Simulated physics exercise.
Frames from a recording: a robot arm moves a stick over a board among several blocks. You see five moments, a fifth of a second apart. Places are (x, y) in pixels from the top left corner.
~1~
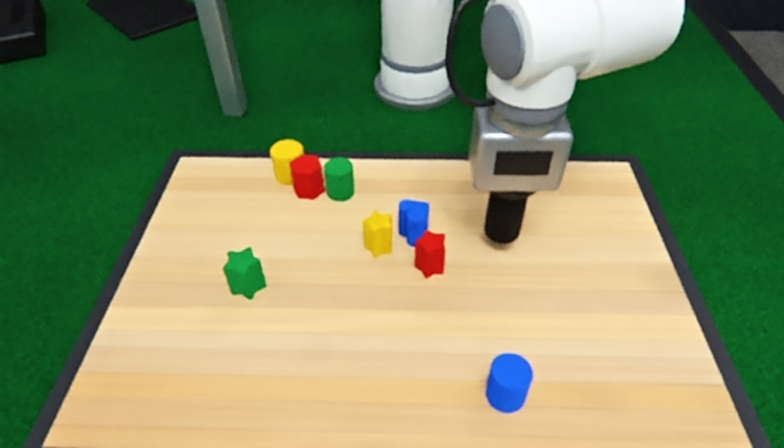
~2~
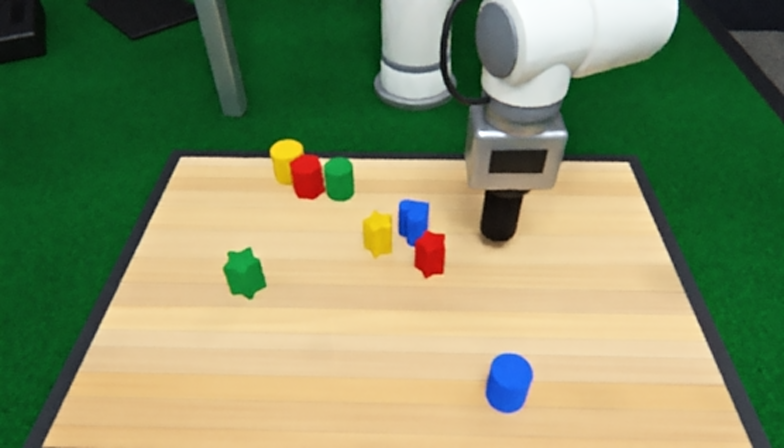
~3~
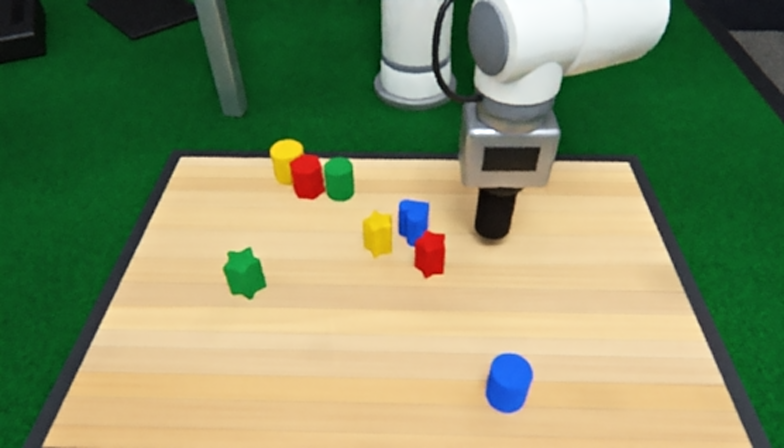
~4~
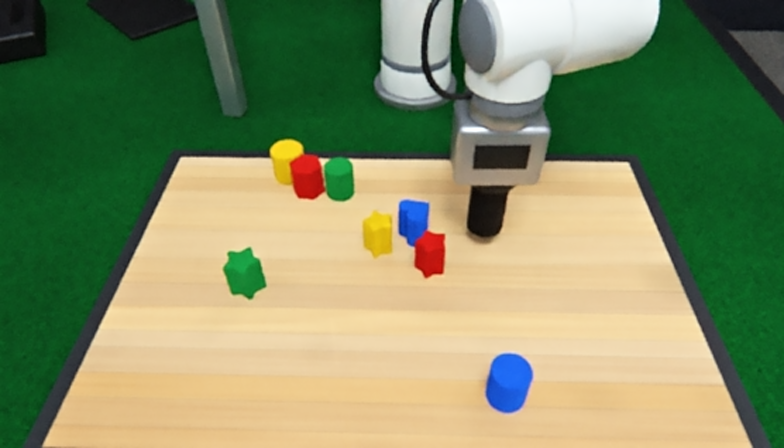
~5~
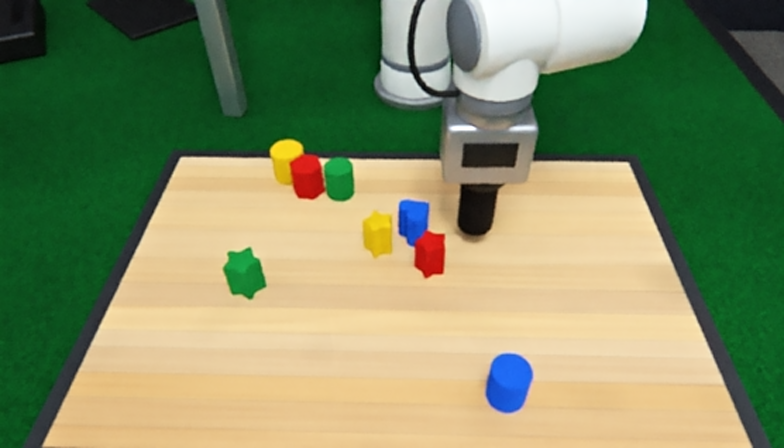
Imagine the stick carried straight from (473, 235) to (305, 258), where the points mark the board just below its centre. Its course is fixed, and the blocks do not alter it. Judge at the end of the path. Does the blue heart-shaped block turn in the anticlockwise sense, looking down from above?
I believe not.
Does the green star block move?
No, that is not what happens.
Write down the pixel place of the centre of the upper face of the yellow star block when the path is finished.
Somewhere near (269, 233).
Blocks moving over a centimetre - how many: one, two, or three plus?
It should be two, as far as I can tell.
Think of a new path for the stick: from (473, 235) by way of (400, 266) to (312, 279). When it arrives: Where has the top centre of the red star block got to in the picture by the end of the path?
It ends at (406, 263).
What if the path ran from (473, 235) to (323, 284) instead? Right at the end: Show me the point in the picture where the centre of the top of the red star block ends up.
My prediction: (417, 254).
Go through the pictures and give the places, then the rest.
The first frame shows stick tip at (502, 231); block tops, green star block at (240, 259); yellow star block at (378, 220); blue heart-shaped block at (414, 208); red star block at (432, 240).
The second frame shows stick at (498, 229); blocks unchanged.
The third frame shows stick at (492, 227); blocks unchanged.
The fourth frame shows stick at (484, 225); blocks unchanged.
The fifth frame shows stick at (475, 224); green star block at (240, 259); yellow star block at (378, 220); blue heart-shaped block at (414, 208); red star block at (432, 240).
On the path given first. One third of the way, stick at (417, 231); yellow star block at (370, 221), turned 25° anticlockwise; blue heart-shaped block at (389, 207).
Two thirds of the way, stick at (361, 238); yellow star block at (329, 225), turned 80° anticlockwise; blue heart-shaped block at (357, 200), turned 75° clockwise.
At the end, stick at (303, 246); green star block in place; yellow star block at (269, 233), turned 80° anticlockwise; blue heart-shaped block at (357, 200), turned 80° clockwise; red star block in place.
